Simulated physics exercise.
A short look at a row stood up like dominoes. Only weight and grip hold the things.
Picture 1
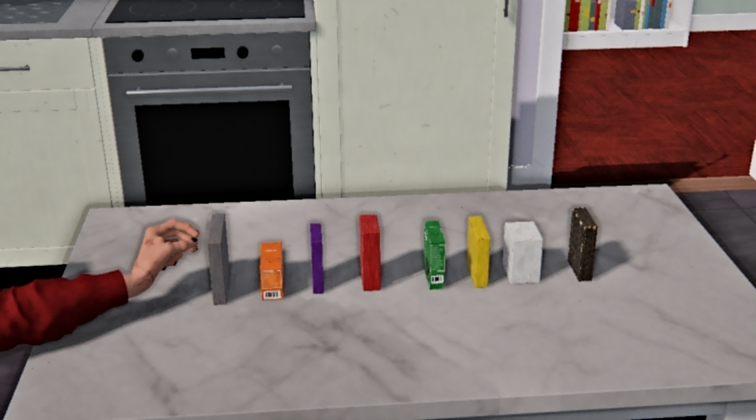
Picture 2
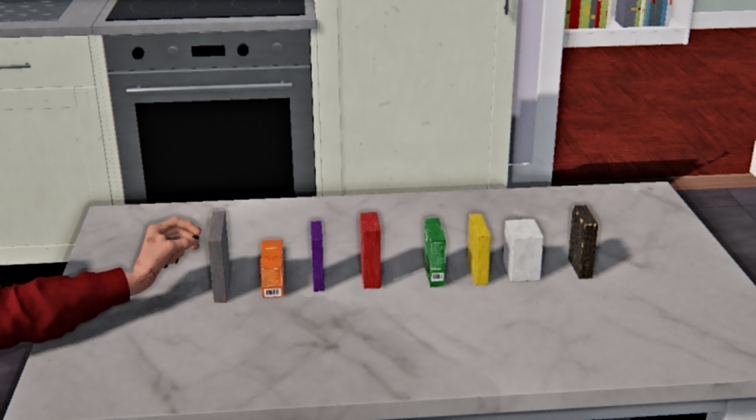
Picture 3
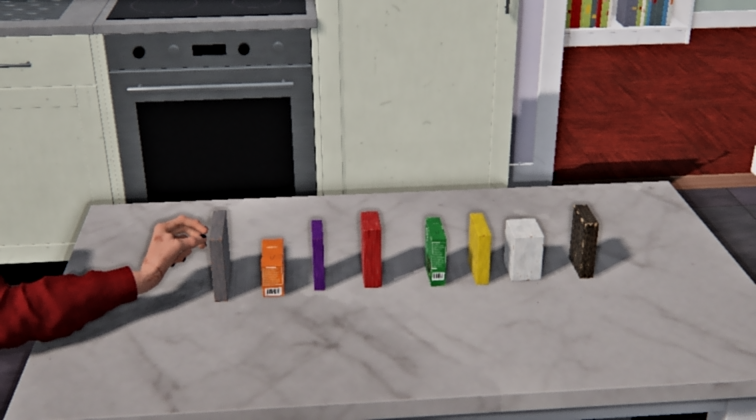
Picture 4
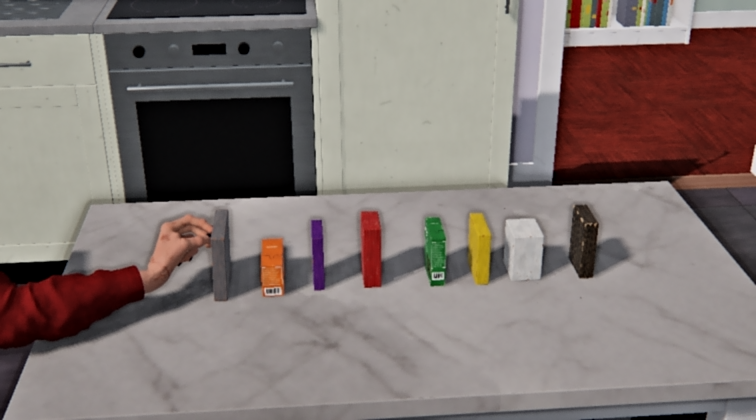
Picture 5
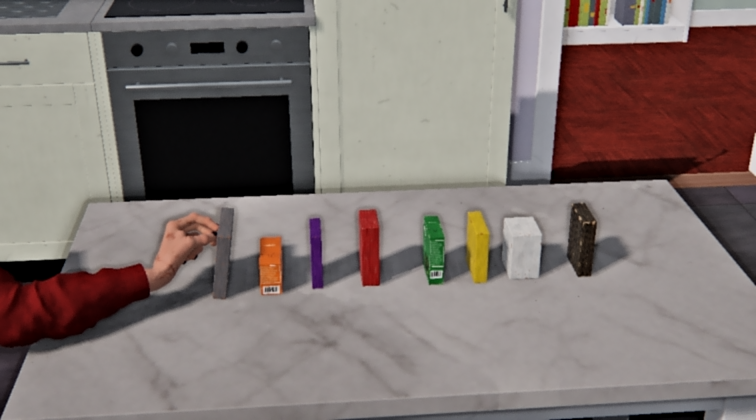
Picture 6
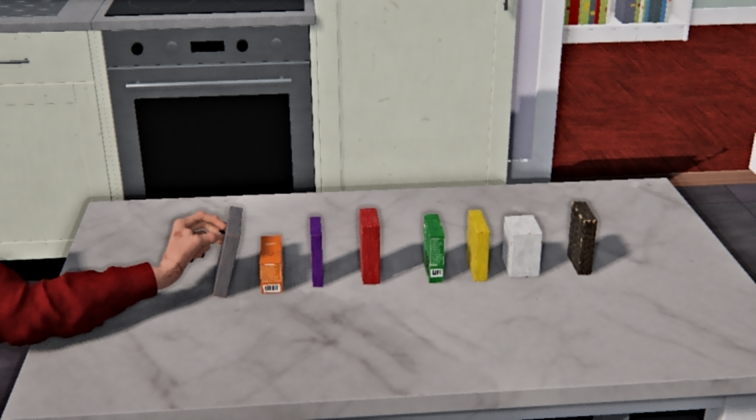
A hand in a red sleeve reaches in from the left over a pale marbled counter, seen from slightly above in a kitchen with an oven behind. Grey, orange, purple, red, green, yellow, white and dark speckled pieces stand in a spaced row from left to right. The fingers move right to the grey block and push its top, tilting it rightward, while the others stay upright.
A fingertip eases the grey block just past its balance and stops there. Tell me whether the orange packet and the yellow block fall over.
The orange packet keeps standing; the yellow block keeps standing.
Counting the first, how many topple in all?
1 of them.
Then, 0.20 s after the last picture, grey block 42° over.
Then, 0.90 s after the last picture, grey block 47° over.
Then, 1.70 s after the last picture, grey block 49° over.
Then, 2.70 s after the last picture, grey block 50° over.
At rest, all 6 in place. Seen from the same camera at the end, orange packet near (279, 264), yellow block near (478, 246).
